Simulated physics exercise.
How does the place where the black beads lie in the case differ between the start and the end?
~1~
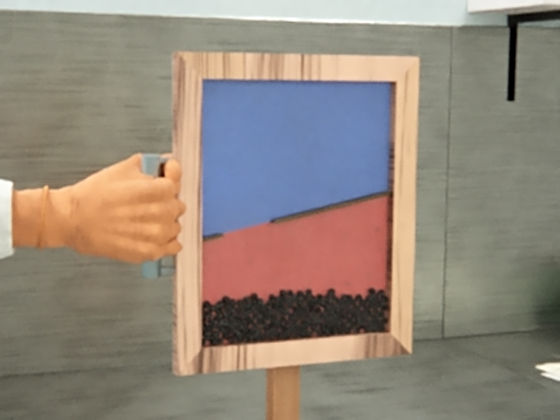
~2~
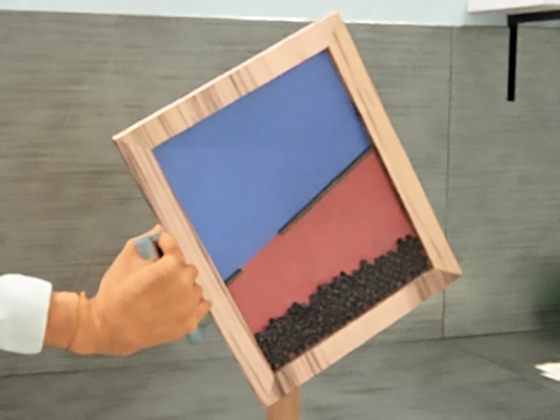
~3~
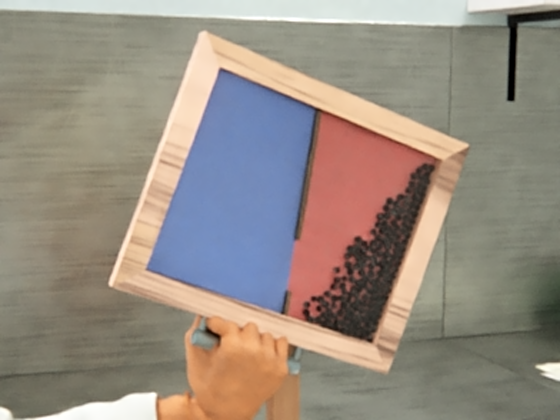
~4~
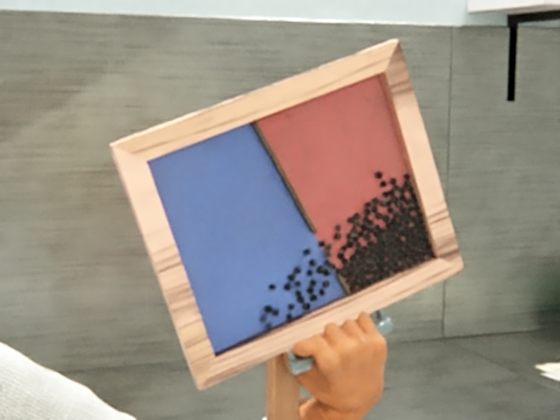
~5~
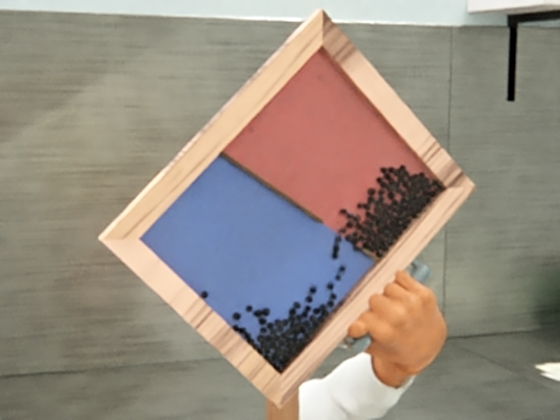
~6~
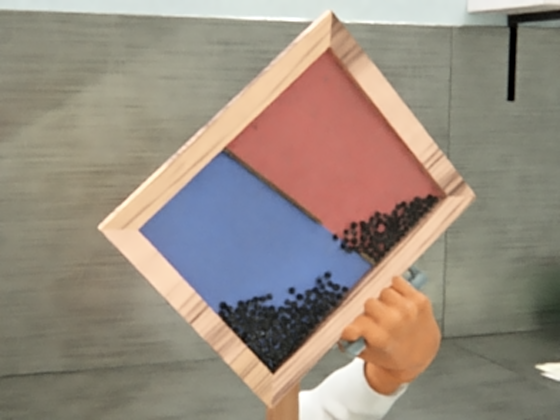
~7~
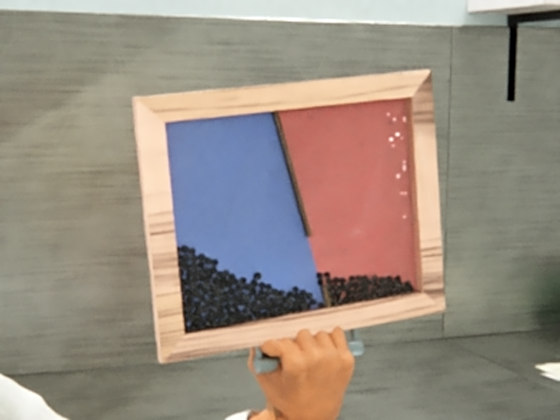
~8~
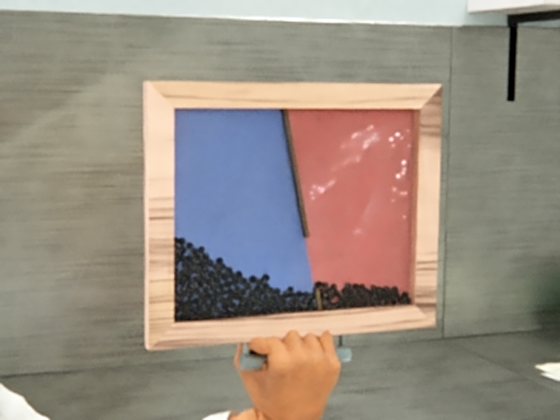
At the start the beads all lie in a layer along the bottom of the red chamber. At the end most of them are heaped at the bottom of the blue chamber on the left, with a smaller share left at the bottom of the red chamber on the right.
